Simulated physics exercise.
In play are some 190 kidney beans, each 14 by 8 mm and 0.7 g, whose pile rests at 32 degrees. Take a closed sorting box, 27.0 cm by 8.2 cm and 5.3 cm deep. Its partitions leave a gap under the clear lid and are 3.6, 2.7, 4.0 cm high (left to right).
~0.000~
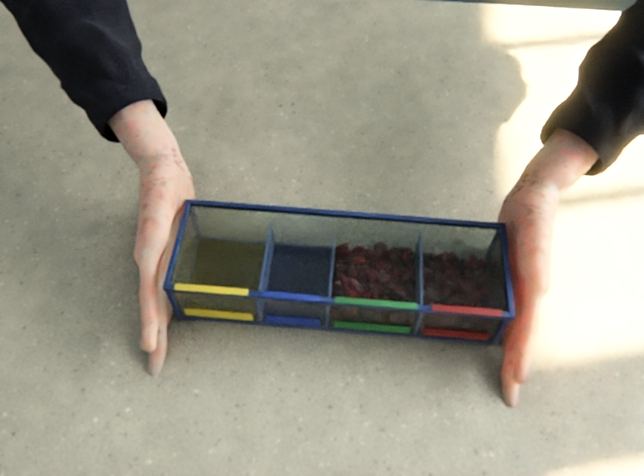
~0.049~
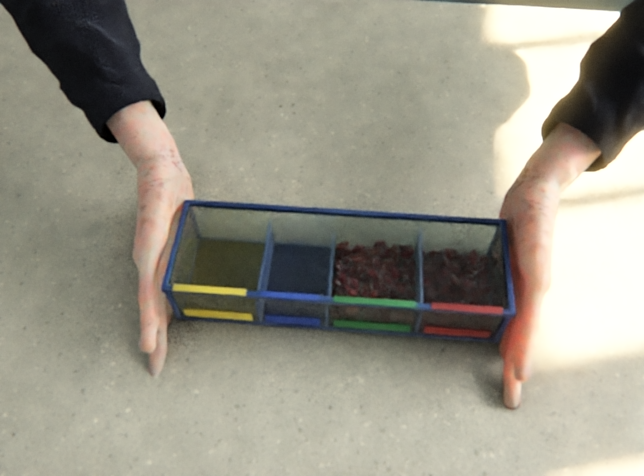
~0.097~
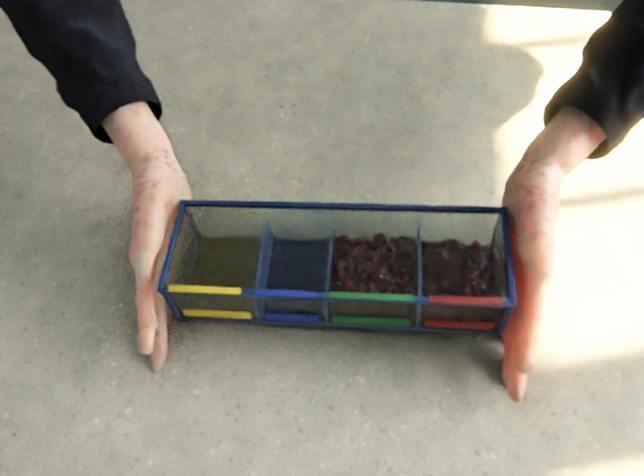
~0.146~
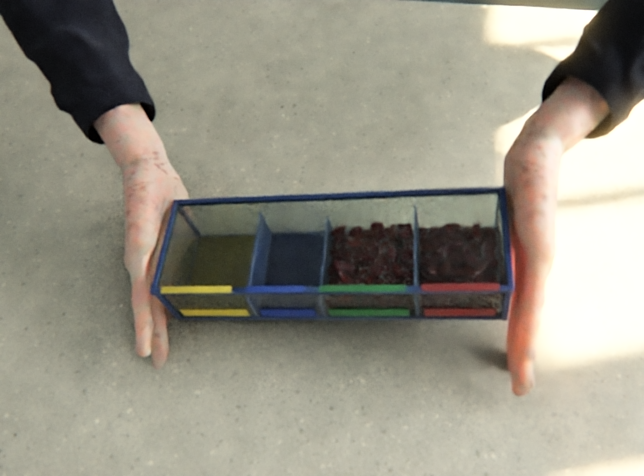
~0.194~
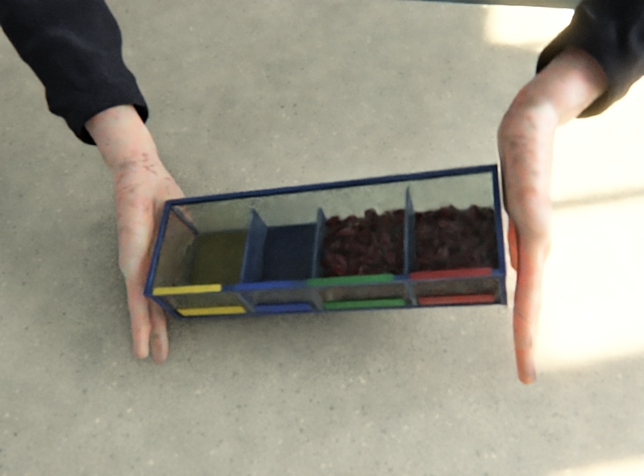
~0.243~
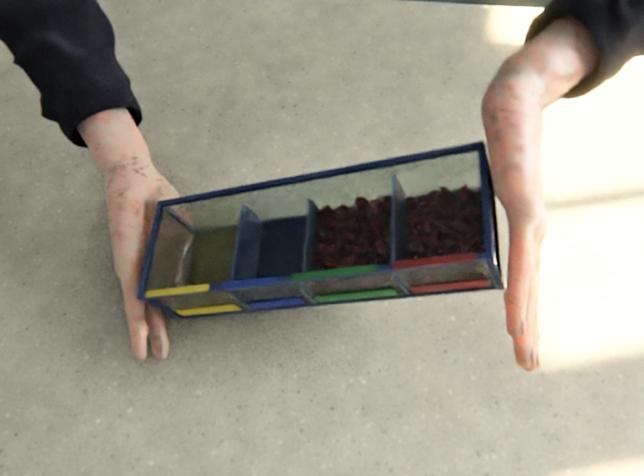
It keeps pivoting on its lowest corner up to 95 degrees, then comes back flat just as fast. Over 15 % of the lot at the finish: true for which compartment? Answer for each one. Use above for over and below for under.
Verdicts: Red above, blue above, green below, yellow above.
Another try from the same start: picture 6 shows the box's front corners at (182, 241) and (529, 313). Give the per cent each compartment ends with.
Red = 50 %, blue = 0 %, green = 50 %, yellow = 0 %.
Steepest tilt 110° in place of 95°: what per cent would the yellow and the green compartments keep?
Then the yellow compartment would keep 35 per cent and the green one 5 per cent.
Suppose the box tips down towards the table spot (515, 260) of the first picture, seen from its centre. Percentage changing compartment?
Roughly 10 percent of them.
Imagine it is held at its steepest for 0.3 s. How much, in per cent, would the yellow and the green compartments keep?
Result - yellow: 30 %, green: 5 %.
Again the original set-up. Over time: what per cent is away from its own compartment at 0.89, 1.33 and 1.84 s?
In order, some 30, 55 and 55.
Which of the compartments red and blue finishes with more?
I'd say the red side has more in it.
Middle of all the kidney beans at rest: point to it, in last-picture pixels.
Close to pixel (310, 293).
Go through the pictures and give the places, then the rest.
In the first picture, box tilt 0 degrees, front corners at (169, 286) and (508, 313); red 40 %, green 60 %.
In the second picture, box tilt 1 degrees, front corners at (167, 287) and (509, 311).
In the third picture, box tilt 5 degrees, front corners at (163, 288) and (510, 302), lowest corner left front.
In the fourth picture, box tilt 11 degrees, front corners at (157, 290) and (508, 286), lowest corner left front.
In the fifth picture, box tilt 18 degrees, front corners at (150, 291) and (500, 270), lowest corner left front.
In the sixth picture, box tilt 24 degrees, front corners at (143, 294) and (487, 254), lowest corner left front; red 40 %, green 60 %. Its pace works out near 130 degrees a second.
After 0.89 s, tilt 94 degrees; red 35 %, blue 15 %, green 35 %, yellow 10 %.
After 1.33 s, tilt 39 degrees; red 35 %, blue 20 %, green 10 %, yellow 35 %.
After 1.84 s, tilt 0 degrees; red 35 %, blue 20 %, green 10 %, yellow 35 %.
At rest (2.4 s), red 35 %, blue 20 %, green 10 %, yellow 35 %.
